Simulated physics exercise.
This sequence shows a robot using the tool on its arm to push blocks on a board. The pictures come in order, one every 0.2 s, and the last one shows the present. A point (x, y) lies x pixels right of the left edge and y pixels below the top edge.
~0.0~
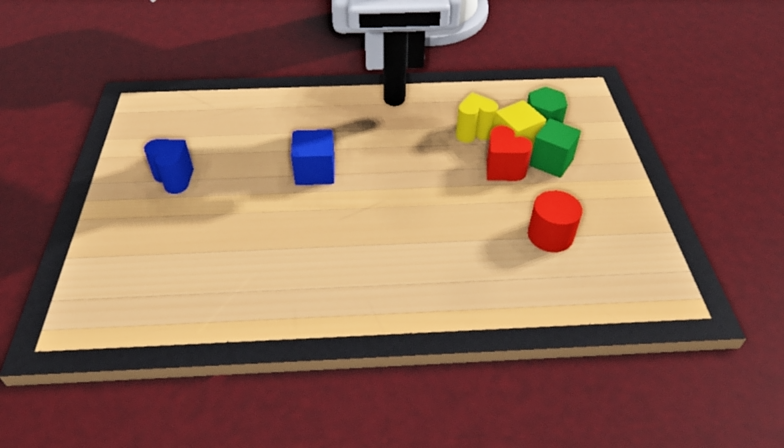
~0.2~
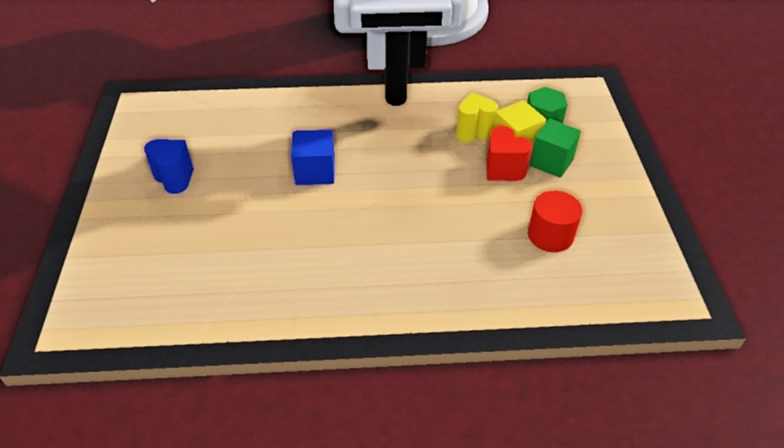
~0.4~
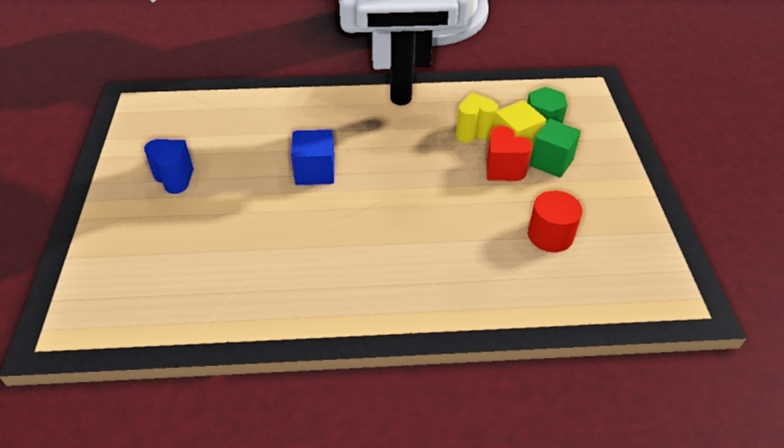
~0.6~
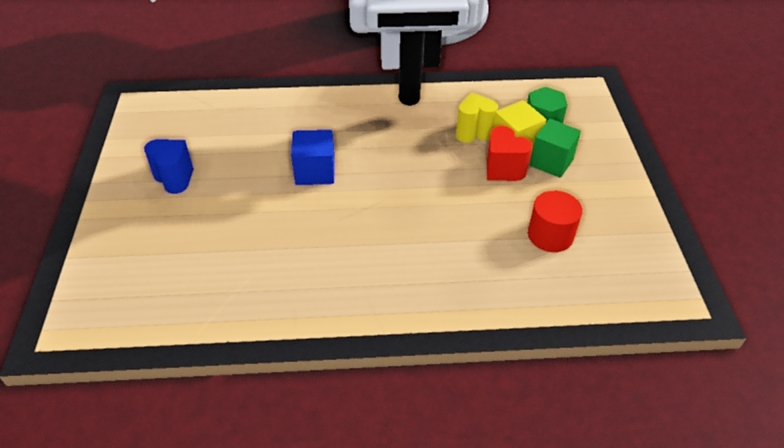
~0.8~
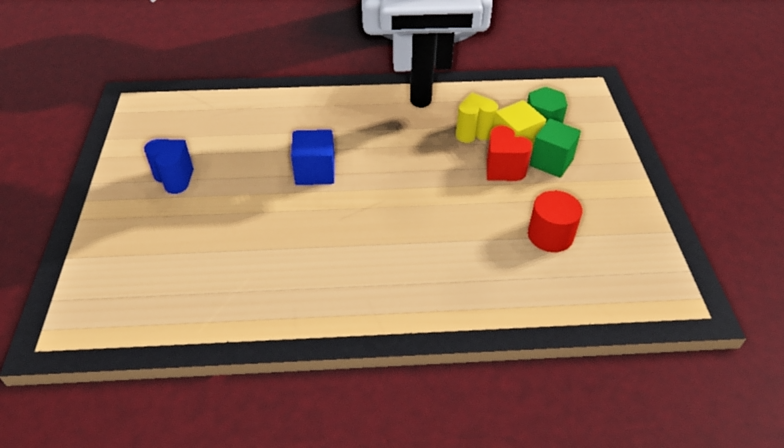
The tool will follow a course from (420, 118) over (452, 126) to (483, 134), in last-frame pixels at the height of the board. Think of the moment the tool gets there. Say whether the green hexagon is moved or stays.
It sits in its place.
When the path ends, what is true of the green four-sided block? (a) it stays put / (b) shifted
Correct choice: B.
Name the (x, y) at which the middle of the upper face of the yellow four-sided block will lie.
Its top face will be centred at roughly (548, 128).
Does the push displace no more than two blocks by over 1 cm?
Short answer: No.
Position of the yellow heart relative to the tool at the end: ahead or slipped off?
Still leading.
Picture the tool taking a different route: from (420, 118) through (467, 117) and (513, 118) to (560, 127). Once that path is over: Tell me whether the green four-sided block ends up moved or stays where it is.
By then it is still where it was.
What follows on the original path. Halfway along, tool at (454, 110); nothing pushed yet.
At the end, tool at (486, 119); yellow heart at (509, 118), turned 25° clockwise; yellow four-sided block at (548, 128), turned 30° anticlockwise; green hexagon still; green four-sided block at (584, 139).
